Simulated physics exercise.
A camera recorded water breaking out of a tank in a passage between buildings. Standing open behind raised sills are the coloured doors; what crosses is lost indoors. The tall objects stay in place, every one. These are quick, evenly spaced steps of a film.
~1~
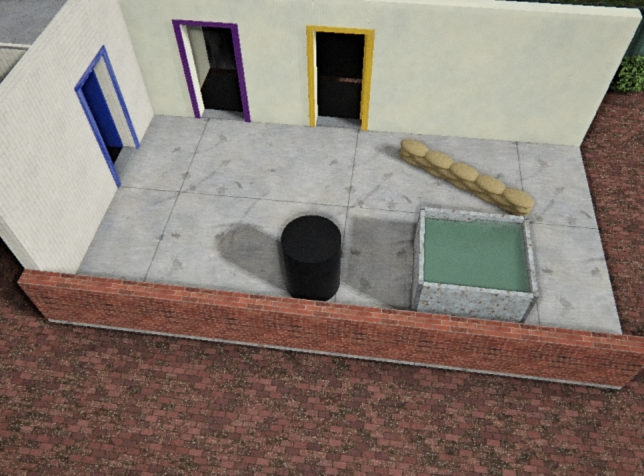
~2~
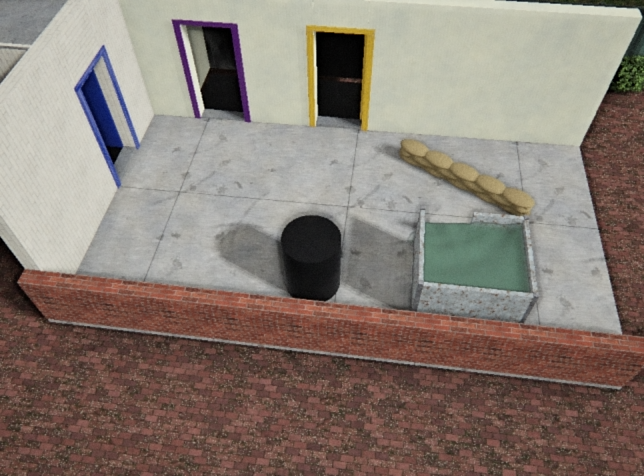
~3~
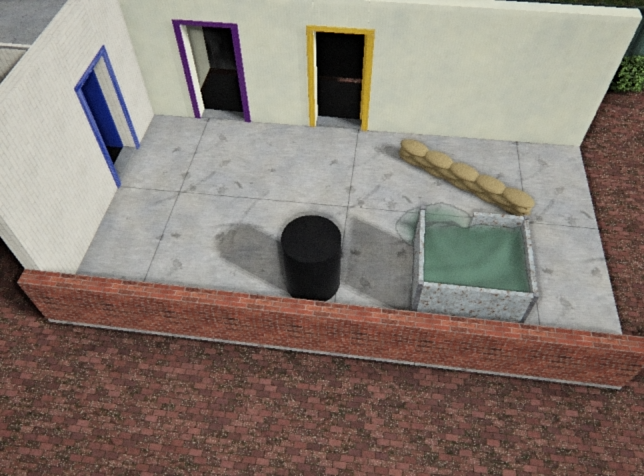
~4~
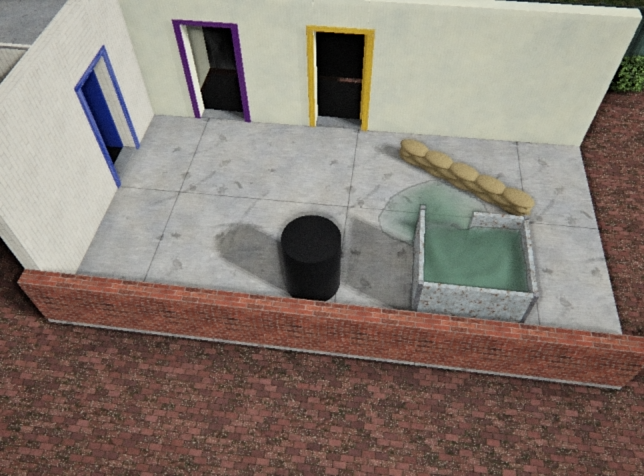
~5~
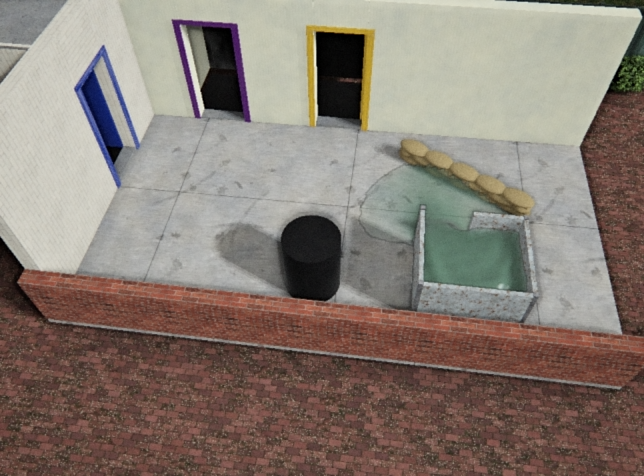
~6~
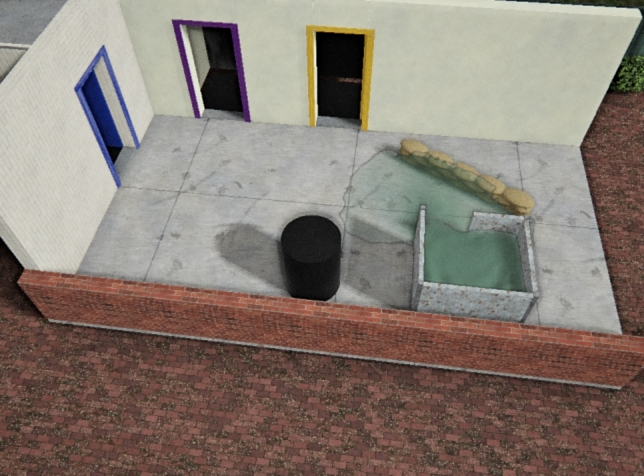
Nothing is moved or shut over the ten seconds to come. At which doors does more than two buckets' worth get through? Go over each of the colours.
The purple door ends up above the line; the yellow door ends up above the line; the blue door ends up above the line.
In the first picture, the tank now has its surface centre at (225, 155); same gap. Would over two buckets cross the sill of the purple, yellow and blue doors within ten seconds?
So here's how it goes: Purple clears the threshold, yellow comes up short, and blue comes up short.
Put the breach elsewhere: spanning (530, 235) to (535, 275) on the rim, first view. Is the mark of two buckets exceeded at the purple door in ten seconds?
Outcome - purple door: Below threshold.
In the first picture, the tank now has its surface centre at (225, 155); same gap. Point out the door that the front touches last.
That would be the one in blue.
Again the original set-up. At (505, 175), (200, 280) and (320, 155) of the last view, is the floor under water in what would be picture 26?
First spot not wet, second not wet, third soaked.
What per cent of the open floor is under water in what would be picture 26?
I make it 50 per cent.
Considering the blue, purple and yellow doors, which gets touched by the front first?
Answer: The yellow-painted one.
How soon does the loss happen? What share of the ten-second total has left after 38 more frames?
Roughly 80 percent.
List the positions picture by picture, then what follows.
In the first frame, the tank at (475, 253) is whole and still.
In the second frame, the front is at (411, 242), out from the gap on the tank's far side.
In the third frame, the front is at (452, 209), out from the gap on the tank's far side.
In the fourth frame, water pours out on the tank's far side and has run to (427, 184).
In the fifth frame, the front is at (408, 166), out from the gap on the tank's far side.
In the sixth frame, water pours out on the tank's far side and has run to (386, 153).
A moment on, water covers 25 % of the floor; the purple door not reached, the yellow door under two buckets in, the blue door not reached.
Next, water covers 35 % of the floor; the purple door wet at the sill, nothing in, the yellow door over two buckets in, the blue door not reached.
Then, water covers 50 % of the floor; the purple door under two buckets in, the yellow door far over two buckets in, the blue door under two buckets in.
Later, water covers 60 % of the floor; the purple door over two buckets in, the yellow door far over two buckets in, the blue door over two buckets in.
In the end, water covers 80 % of the floor; the purple door over two buckets in, the yellow door far over two buckets in, the blue door over two buckets in.
